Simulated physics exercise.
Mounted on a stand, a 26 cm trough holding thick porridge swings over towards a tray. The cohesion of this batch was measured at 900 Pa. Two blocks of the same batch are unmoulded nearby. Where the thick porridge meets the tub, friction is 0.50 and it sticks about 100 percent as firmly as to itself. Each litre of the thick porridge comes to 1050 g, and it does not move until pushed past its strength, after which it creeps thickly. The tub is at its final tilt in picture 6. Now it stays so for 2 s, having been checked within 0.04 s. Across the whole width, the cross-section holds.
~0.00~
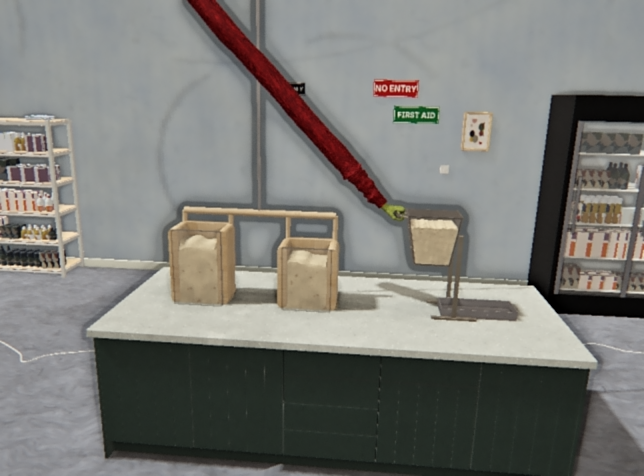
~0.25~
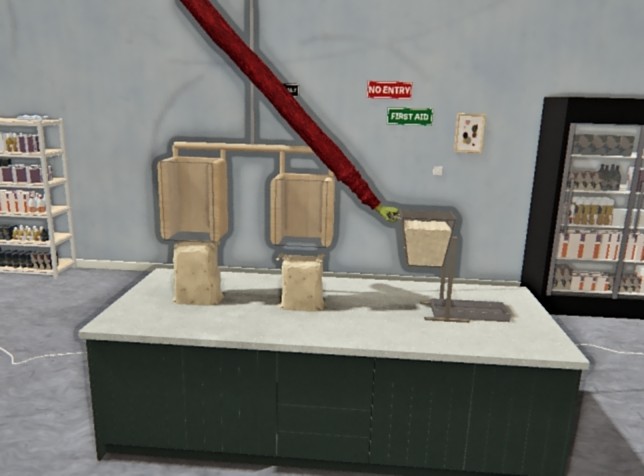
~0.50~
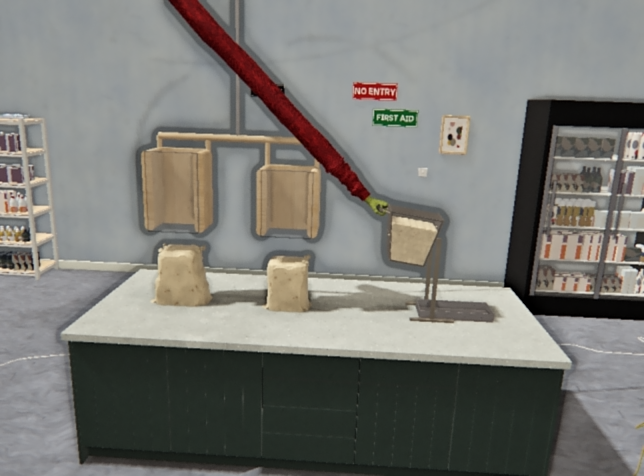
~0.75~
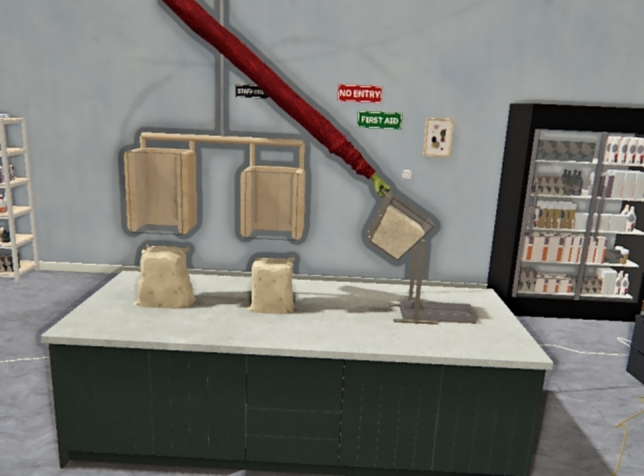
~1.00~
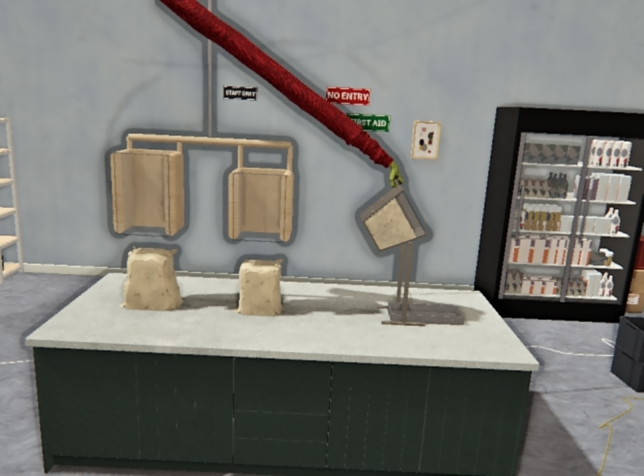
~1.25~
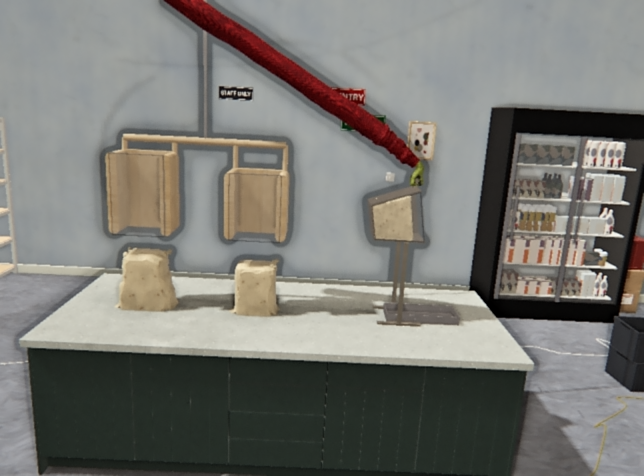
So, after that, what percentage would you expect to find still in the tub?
I would expect about 100 % still in the tub.
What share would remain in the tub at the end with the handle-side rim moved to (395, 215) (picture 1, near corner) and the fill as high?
I'd put it at close to 100 per cent.
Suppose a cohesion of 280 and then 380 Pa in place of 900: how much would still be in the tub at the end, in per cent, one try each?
In turn about 60 %, 75 %.
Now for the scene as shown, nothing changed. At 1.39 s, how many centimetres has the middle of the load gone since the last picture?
Something like 0 cm, give or take.
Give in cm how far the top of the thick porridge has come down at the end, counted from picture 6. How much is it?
0 cm or so.
After 1.39 s, the tub is at 81 degrees and holds 100 %.
After 1.56 s, the tub is at 81 degrees and holds 100 %.
After 1.73 s, the tub is at 81 degrees and holds 100 %.
After 1.90 s, the tub is at 81 degrees and holds 100 %.
After 3.25 s, the tub is at 81 degrees and holds 100 %.
